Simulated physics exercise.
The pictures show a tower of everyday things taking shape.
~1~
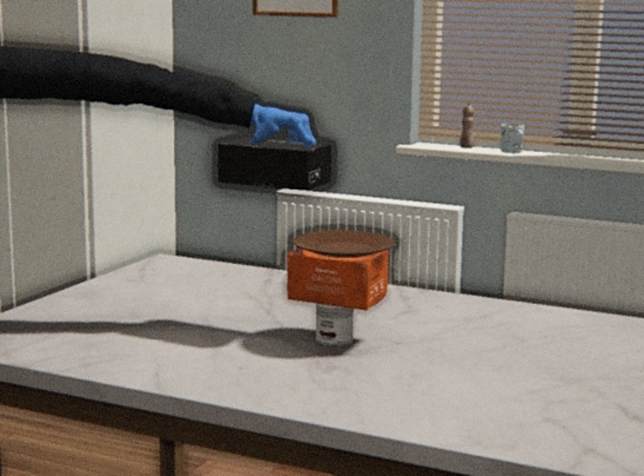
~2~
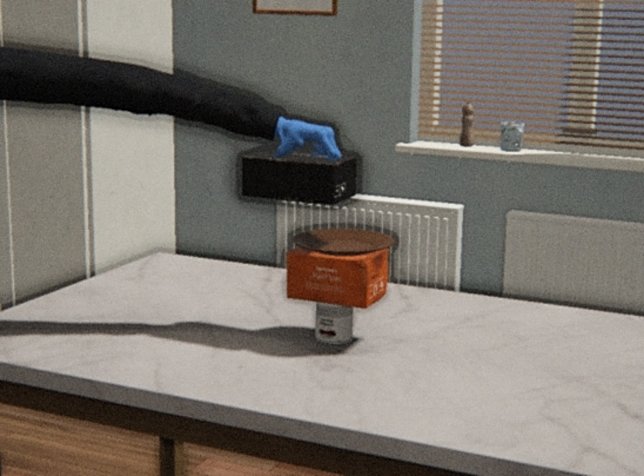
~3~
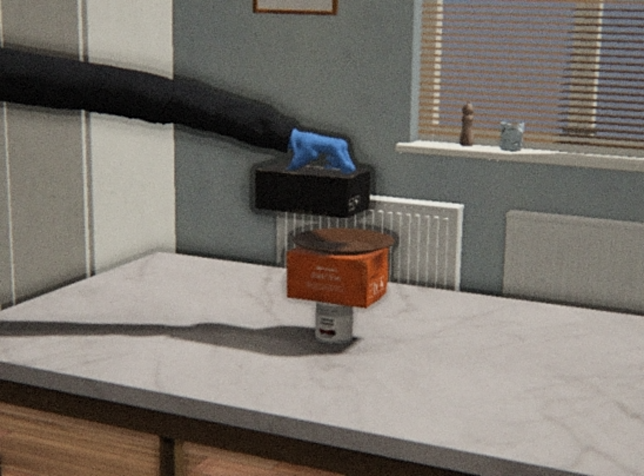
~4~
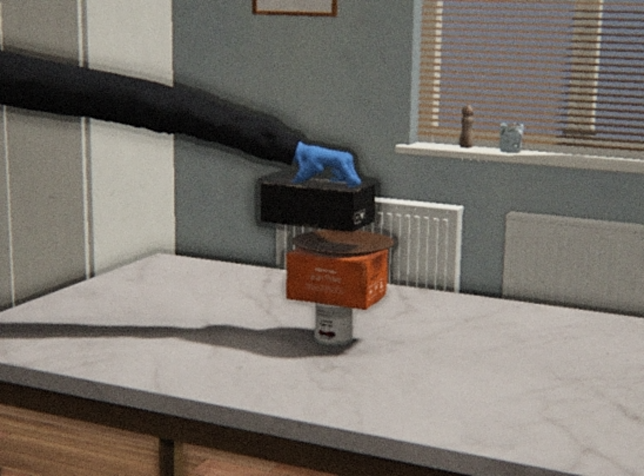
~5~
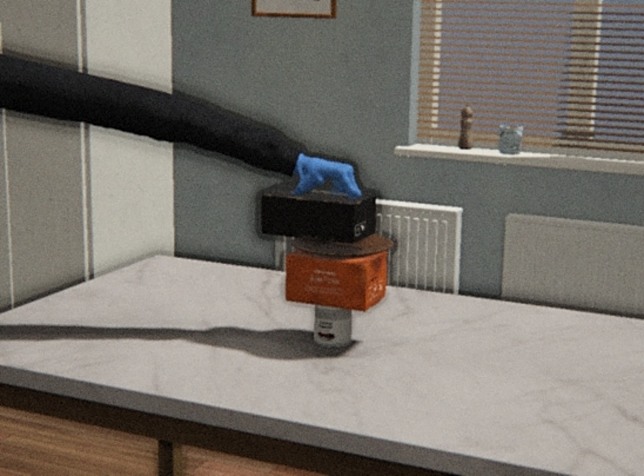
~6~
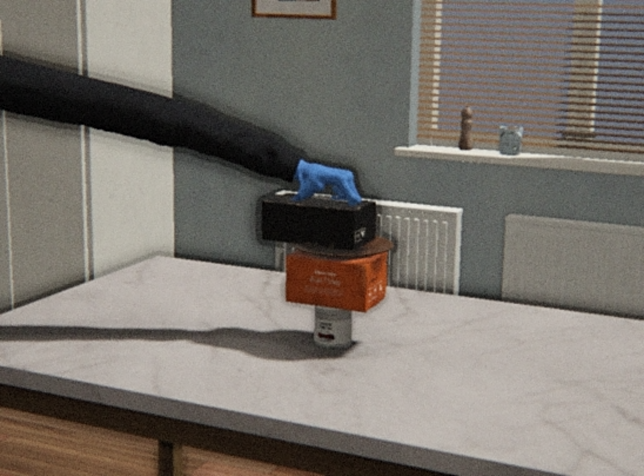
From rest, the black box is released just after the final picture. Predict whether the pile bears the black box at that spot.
It remains steady.
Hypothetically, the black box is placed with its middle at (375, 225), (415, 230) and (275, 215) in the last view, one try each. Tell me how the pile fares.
Try one: It stands firm; try two: It topples; try three: It topples.
Then, 0.20 s after the last picture, nothing has stirred.
Then, 0.40 s after the last picture, black box resting near (319, 221).
At rest, all 4 in place. Seen from the same camera at the end, black box near (319, 221). The pile keeps its balance.
